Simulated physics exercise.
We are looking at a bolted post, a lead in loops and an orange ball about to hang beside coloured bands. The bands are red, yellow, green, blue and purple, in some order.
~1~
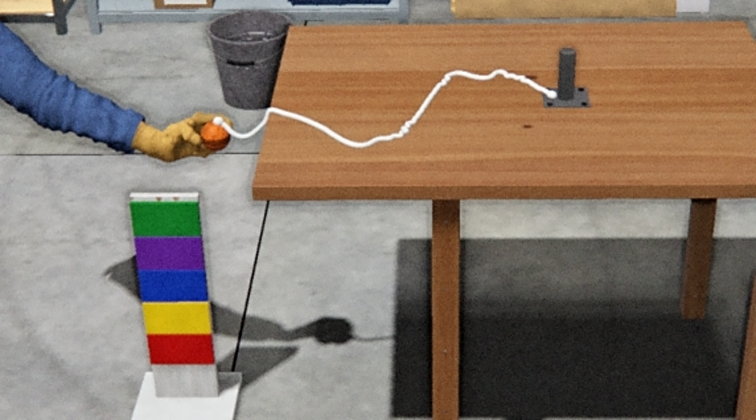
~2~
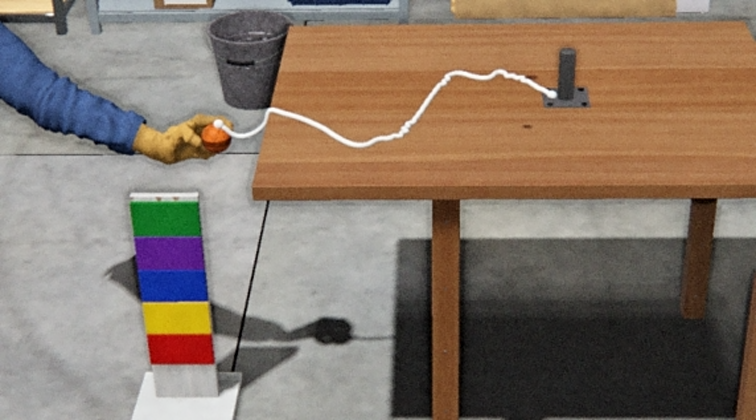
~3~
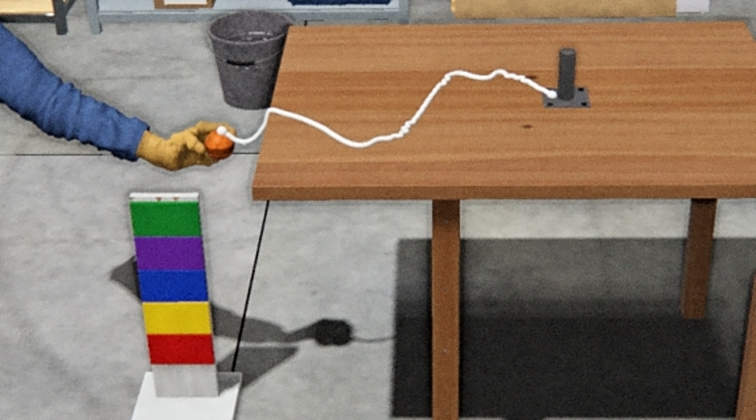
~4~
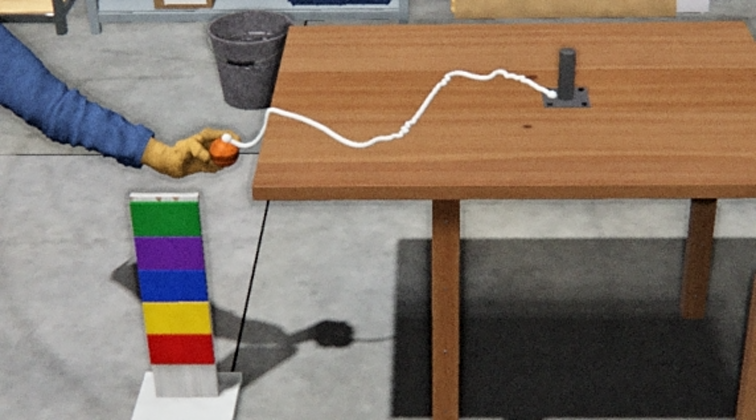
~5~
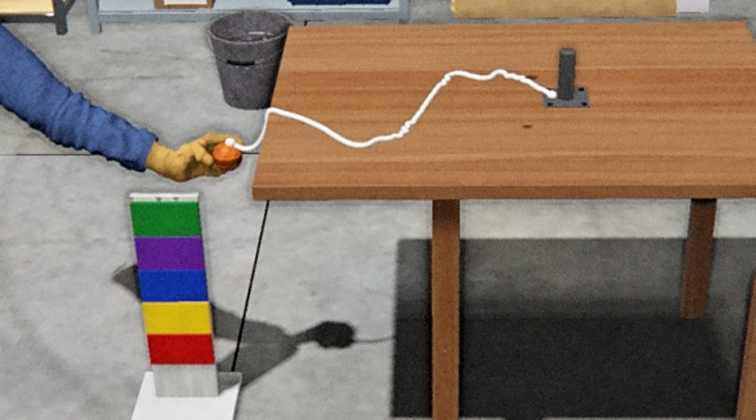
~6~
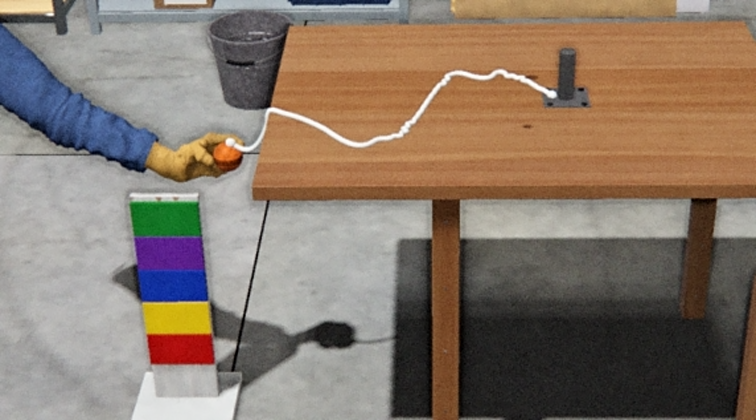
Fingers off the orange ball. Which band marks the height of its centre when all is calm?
The red one.
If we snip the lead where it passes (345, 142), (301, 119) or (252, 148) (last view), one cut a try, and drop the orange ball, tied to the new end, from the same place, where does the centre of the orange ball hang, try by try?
The places are (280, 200), (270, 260) and (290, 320).
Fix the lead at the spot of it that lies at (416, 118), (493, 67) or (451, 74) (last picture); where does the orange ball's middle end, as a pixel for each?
In that order: (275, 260), (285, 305) and (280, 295).
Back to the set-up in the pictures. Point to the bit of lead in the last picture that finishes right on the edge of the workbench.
It lies at about (408, 127).
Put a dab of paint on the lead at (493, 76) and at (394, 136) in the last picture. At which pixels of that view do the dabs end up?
The first at (452, 99), the second at (273, 137).
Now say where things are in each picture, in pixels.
The first picture shows orange ball (216, 136); green (165, 221); purple (169, 254); blue (173, 287); yellow (177, 319); red (181, 350).
The second picture shows orange ball (217, 138); lead through (522, 81) (451, 75) (421, 112) (367, 145) (298, 118).
The third picture shows orange ball (220, 145).
The fourth picture shows orange ball (224, 153); lead through (522, 81) (451, 75) (421, 112) (367, 145) (298, 118).
The fifth picture shows orange ball (228, 157).
The sixth picture shows orange ball (228, 157); lead through (522, 81) (451, 75) (421, 112) (367, 145) (298, 118).
A little later, ball near (266, 340); level with red.
Next, ball near (296, 337); level with red.
When it is over, ball near (293, 341); level with red. The lead holds its middle at red.
